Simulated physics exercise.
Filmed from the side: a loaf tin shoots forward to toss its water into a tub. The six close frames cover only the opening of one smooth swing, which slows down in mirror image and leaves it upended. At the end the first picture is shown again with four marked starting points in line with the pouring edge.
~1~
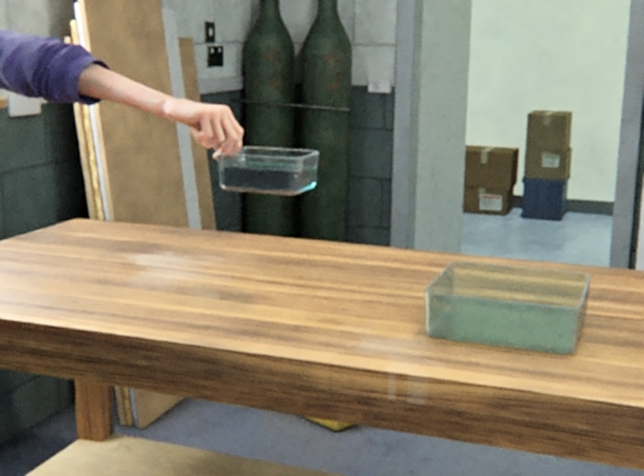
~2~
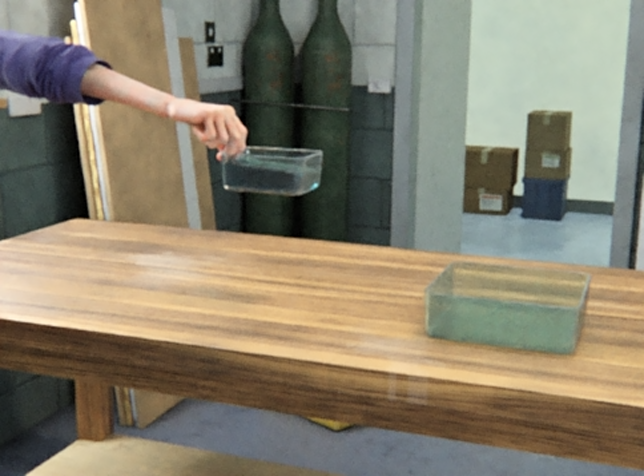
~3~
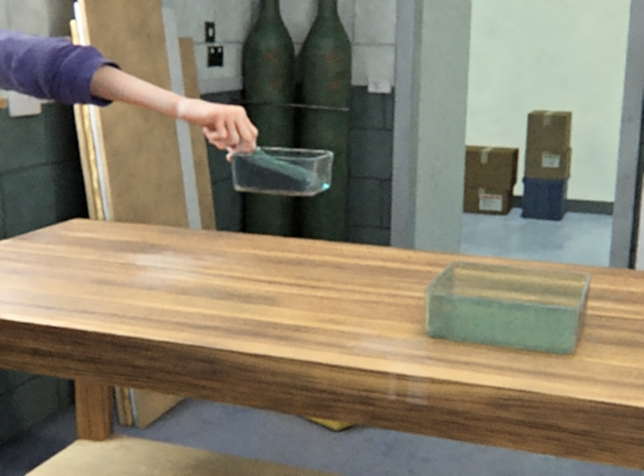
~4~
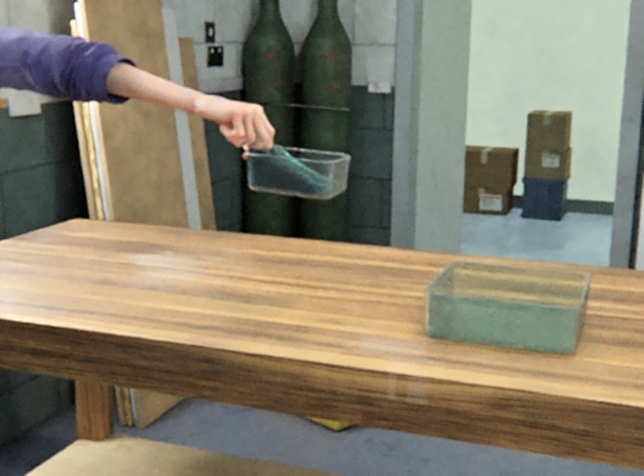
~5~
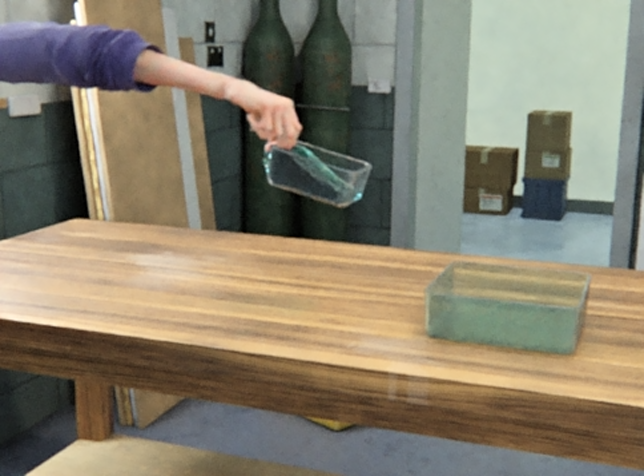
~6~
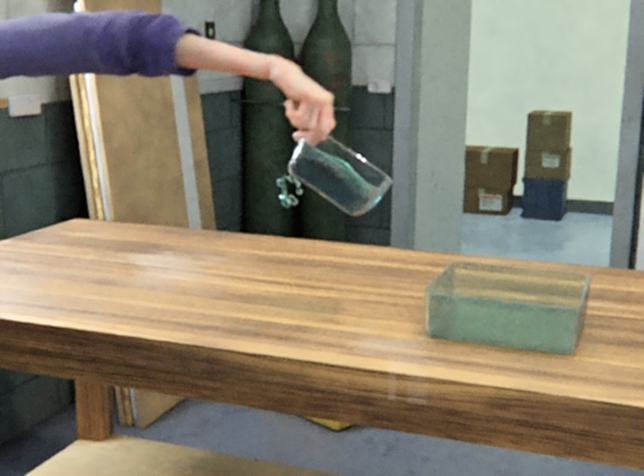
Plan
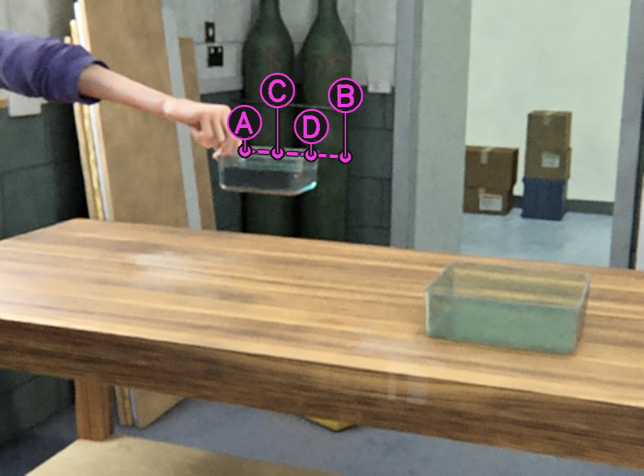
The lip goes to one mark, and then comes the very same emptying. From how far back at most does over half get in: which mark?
Use place C.
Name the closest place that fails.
A.
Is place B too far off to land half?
No.
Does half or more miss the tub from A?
Yes, it does.
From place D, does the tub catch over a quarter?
Yes.
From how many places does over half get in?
Three.
On the marked copy, A at (244, 150); B at (345, 157); C at (277, 152); D at (311, 154).
Choosing A, about 28 % lands in the tub, 64 % falls short and 8 % goes beside or beyond.
Choosing B, about 83 % lands in the tub, 8 % falls short and 9 % goes beside or beyond.
Choosing C, about 63 % lands in the tub, 26 % falls short and 11 % goes beside or beyond.
Choosing D, about 72 % lands in the tub, 13 % falls short and 15 % goes beside or beyond.
